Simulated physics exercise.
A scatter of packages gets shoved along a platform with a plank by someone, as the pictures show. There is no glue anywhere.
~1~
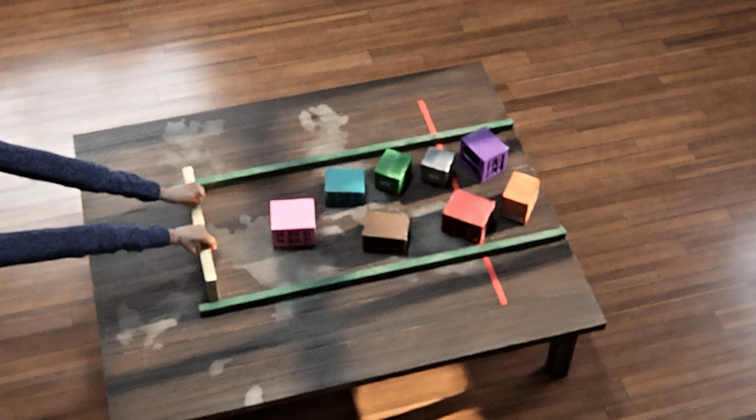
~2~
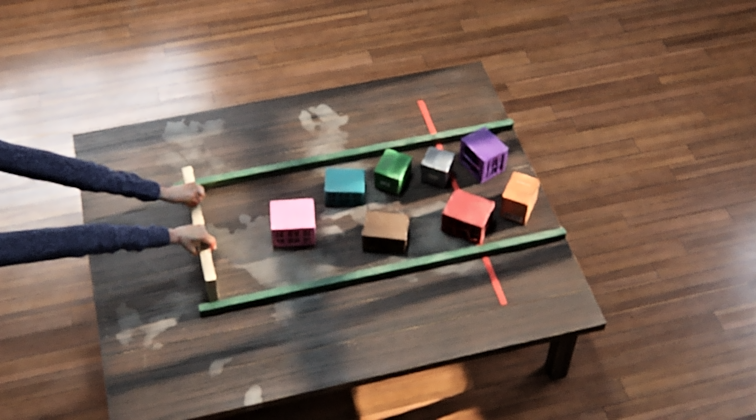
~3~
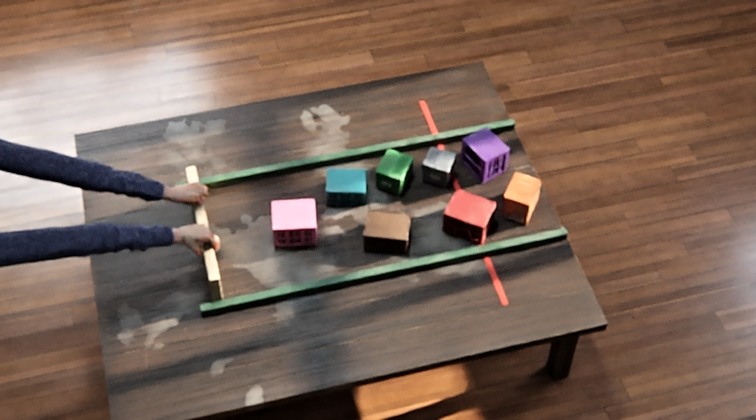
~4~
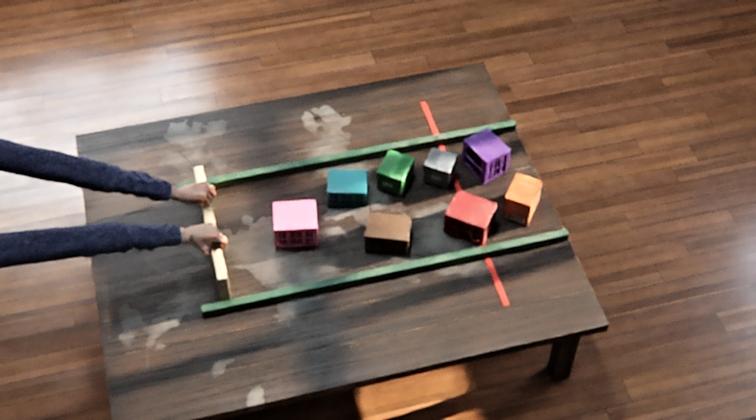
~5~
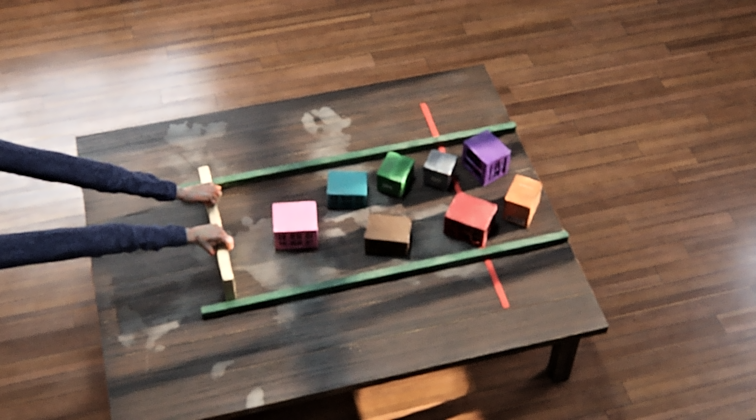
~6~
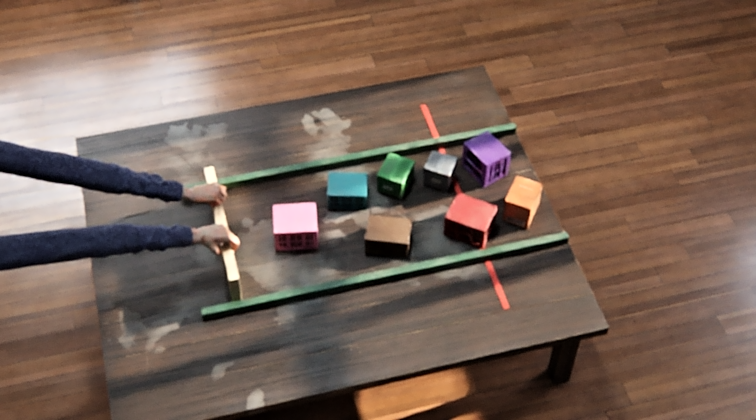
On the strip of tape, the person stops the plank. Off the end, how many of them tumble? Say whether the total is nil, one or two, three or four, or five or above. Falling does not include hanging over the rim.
The total is one or two.
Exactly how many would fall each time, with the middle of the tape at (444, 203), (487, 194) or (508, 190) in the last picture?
First 1, then 3, then 5.
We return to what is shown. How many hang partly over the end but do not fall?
I get 2.
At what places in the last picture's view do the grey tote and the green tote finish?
Final spots - grey tote (529, 157), green tote (497, 150).
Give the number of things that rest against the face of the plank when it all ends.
It ends up touching 3.
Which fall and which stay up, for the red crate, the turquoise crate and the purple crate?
Taking them in turn, the red crate stays where it is, the turquoise crate stays where it is and the purple crate goes down.
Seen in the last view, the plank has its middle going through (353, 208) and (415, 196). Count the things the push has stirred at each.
At the first spot the count is 4, and at the second it is 7.
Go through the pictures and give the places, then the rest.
In the first frame, orange box (520, 198); purple crate (483, 154); red crate (468, 216); plank (201, 234); tape (460, 195).
In the second frame, purple crate (483, 155); green tote (393, 172).
In the third frame, red crate (469, 217); grey tote (439, 168).
In the fourth frame, orange box (522, 199); turquoise crate (347, 188).
In the fifth frame, purple crate (486, 158); plank (217, 234).
In the sixth frame, orange box (522, 202); purple crate (486, 159); red crate (470, 221); plank (223, 234); tape (462, 199).
Soon after, none off yet; orange box at rest near (522, 202); purple crate at rest near (486, 159); red crate at rest near (470, 221).
In the end, the number that fall off is one or two; gone, purple crate.
